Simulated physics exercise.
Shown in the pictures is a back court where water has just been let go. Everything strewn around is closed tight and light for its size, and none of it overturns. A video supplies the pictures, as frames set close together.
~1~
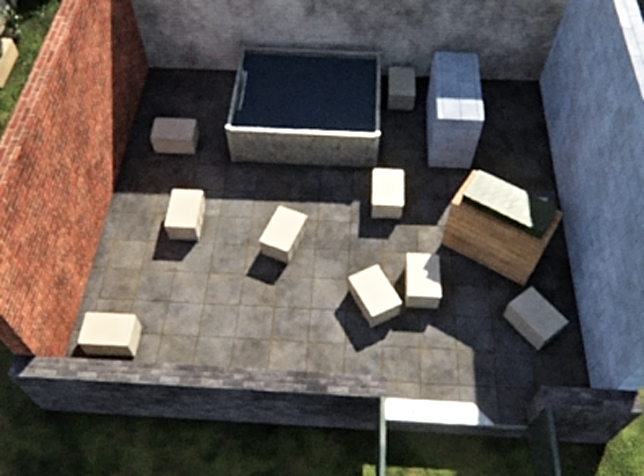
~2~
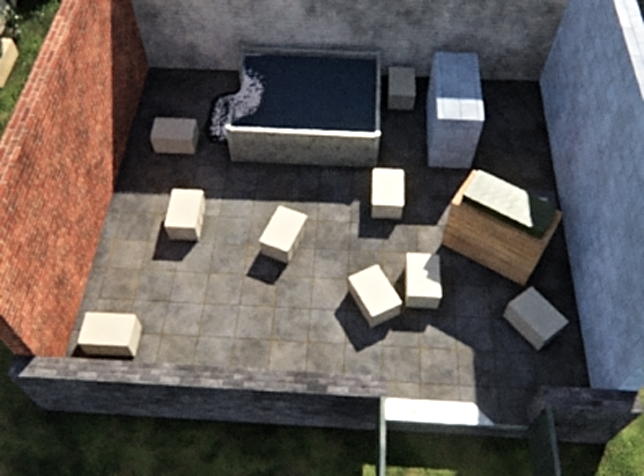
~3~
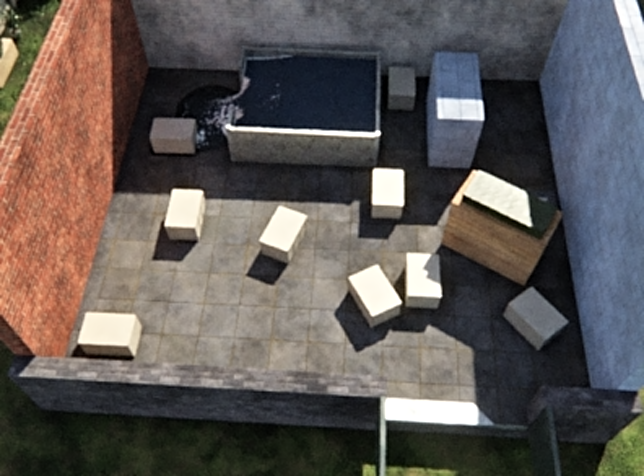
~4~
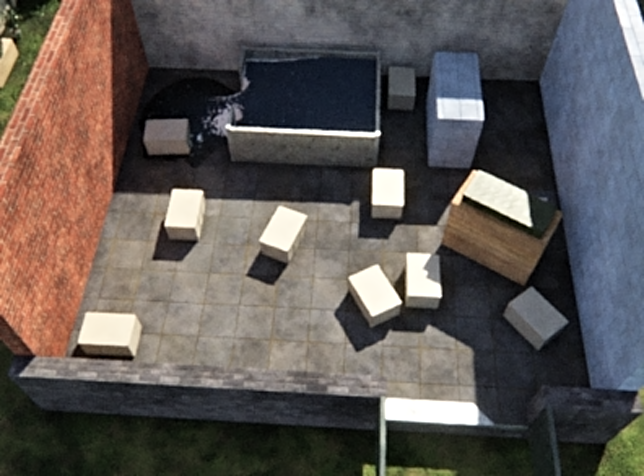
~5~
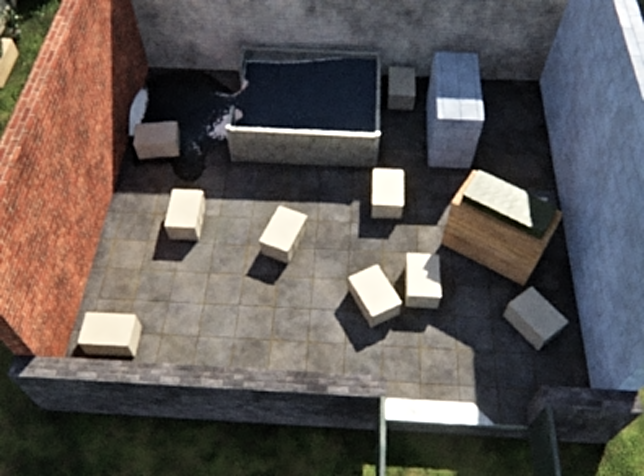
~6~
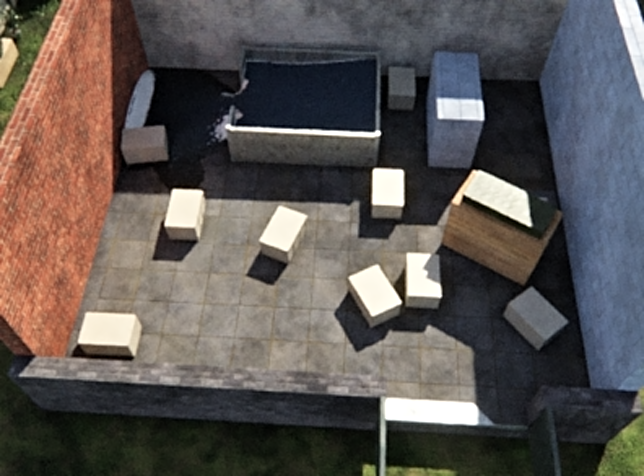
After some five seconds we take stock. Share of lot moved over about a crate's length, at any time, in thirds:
Smaller than a third.
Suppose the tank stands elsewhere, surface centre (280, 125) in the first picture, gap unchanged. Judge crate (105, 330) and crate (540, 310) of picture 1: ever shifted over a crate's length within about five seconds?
Taking them in turn: Got there and didn't get there.
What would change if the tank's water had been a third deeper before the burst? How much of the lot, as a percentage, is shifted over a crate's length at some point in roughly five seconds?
Share moved: Approx. 30 percent.
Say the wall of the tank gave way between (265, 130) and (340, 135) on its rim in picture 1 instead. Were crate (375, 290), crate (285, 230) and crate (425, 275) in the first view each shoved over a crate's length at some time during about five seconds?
Working through them in order, the first gets shoved clear, the second gets shoved clear and the last gets shoved clear.
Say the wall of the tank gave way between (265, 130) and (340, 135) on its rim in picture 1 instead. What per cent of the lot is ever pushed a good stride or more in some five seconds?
Roughly 50 in a hundred.
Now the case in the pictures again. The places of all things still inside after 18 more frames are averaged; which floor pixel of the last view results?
Their centre sits close to (357, 257) on the floor of the last picture.
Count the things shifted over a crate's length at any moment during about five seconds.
Count: 3.
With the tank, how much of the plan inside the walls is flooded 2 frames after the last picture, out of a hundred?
Estimate: 20 %.
A moment on, 1 of 10 are well off their spots; 0 afloat.
Next, 1 of 10 are well off their spots; 1 afloat.
Later, 2 of 10 are well off their spots; 2 afloat.
In the end, 3 of 10 are well off their spots, and 3 have been at some point; 2 afloat.
